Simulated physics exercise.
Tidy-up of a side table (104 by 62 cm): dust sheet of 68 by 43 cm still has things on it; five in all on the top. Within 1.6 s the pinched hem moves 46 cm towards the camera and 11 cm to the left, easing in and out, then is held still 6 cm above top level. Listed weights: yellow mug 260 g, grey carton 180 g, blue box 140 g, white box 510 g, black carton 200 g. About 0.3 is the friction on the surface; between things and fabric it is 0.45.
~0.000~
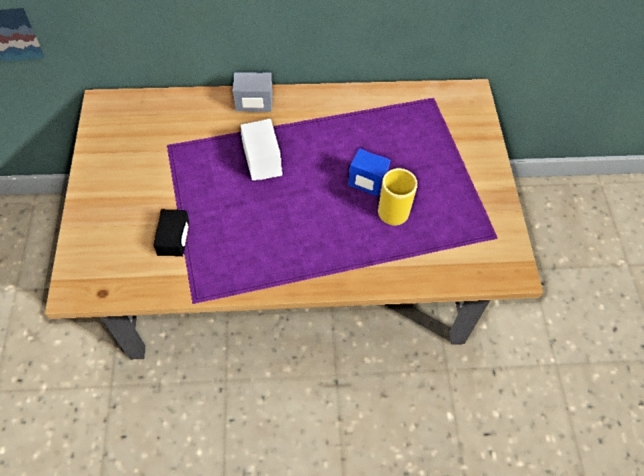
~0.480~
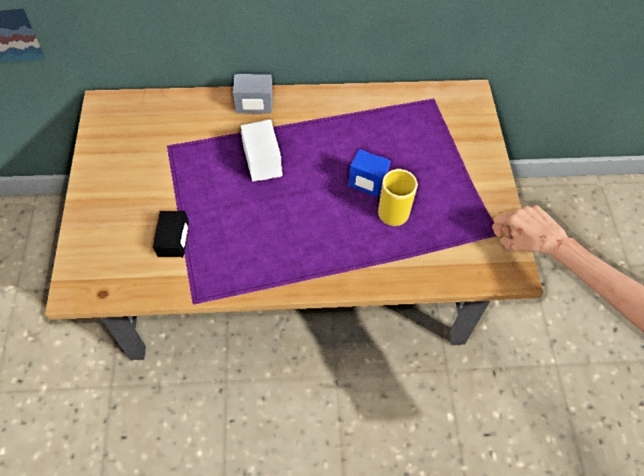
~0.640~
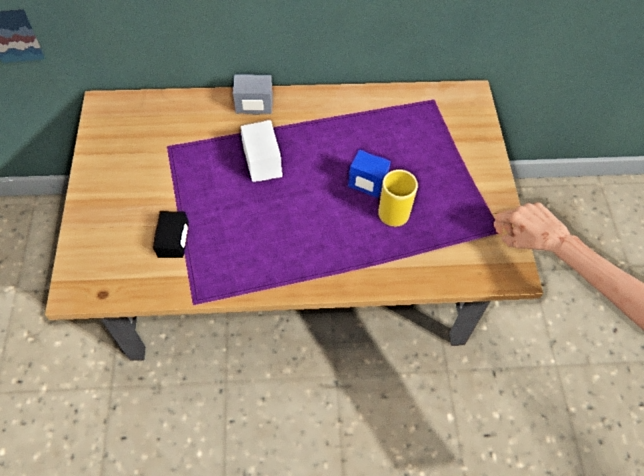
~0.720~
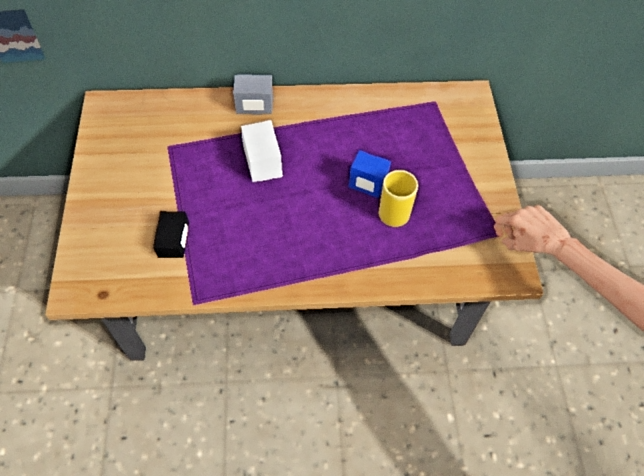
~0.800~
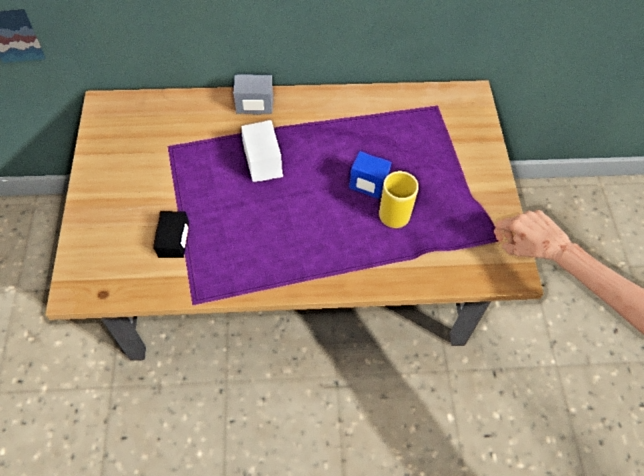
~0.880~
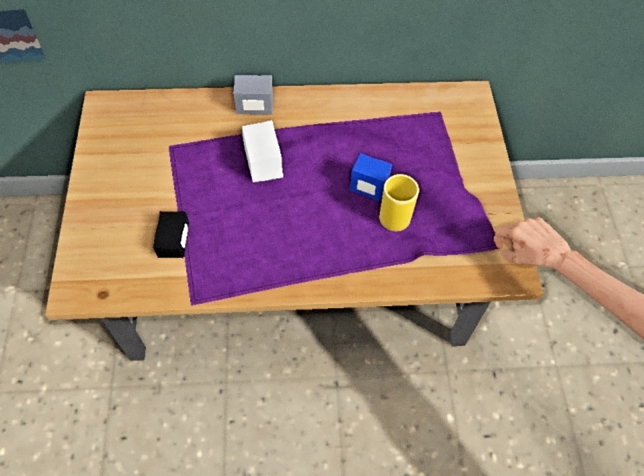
A hand enters from the right and slightly drags the purple cloth's corner towards the viewer.
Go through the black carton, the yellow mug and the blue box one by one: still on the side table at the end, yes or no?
Black carton - yes; yellow mug - no; blue box - no.
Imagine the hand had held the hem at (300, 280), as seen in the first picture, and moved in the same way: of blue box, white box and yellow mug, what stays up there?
Note - blue box: Off the top; white box: Off the top; yellow mug: Off the top.
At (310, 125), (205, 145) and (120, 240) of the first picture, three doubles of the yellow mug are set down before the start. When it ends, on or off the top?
First keeps its place, second keeps its place, third keeps its place.
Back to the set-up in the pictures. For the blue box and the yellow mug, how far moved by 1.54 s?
Blue box 20 cm, yellow mug 20 cm.
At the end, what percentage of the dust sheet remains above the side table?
I'd say close to 35 per cent of it.
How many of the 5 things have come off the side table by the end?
2 in all.
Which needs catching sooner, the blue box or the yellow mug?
First: Yellow.
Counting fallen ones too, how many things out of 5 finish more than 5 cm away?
The answer is 3 of them.
At 1.2 s, 100 % of the dust sheet is still over the top; yellow mug 9 cm off its start, blue box 8 cm off its start, white box 4 cm off its start.
At 1.5 s, 80 % of the dust sheet is still over the top; yellow mug 21 cm off its start, blue box 19 cm off its start, white box 13 cm off its start.
At 1.9 s, 55 % of the dust sheet is still over the top; yellow mug over the edge, blue box 33 cm off its start at (437, 289), white box 26 cm off its start at (342, 211).
At 2.2 s, 35 % of the dust sheet is still over the top; yellow mug over the edge, blue box over the edge, white box 34 cm off its start.
At 3.8 s, 35 % of the dust sheet is still over the top; blue box over the edge, yellow mug over the edge, black carton 1 cm off its start at (171, 226), white box 35 cm off its start at (366, 244).
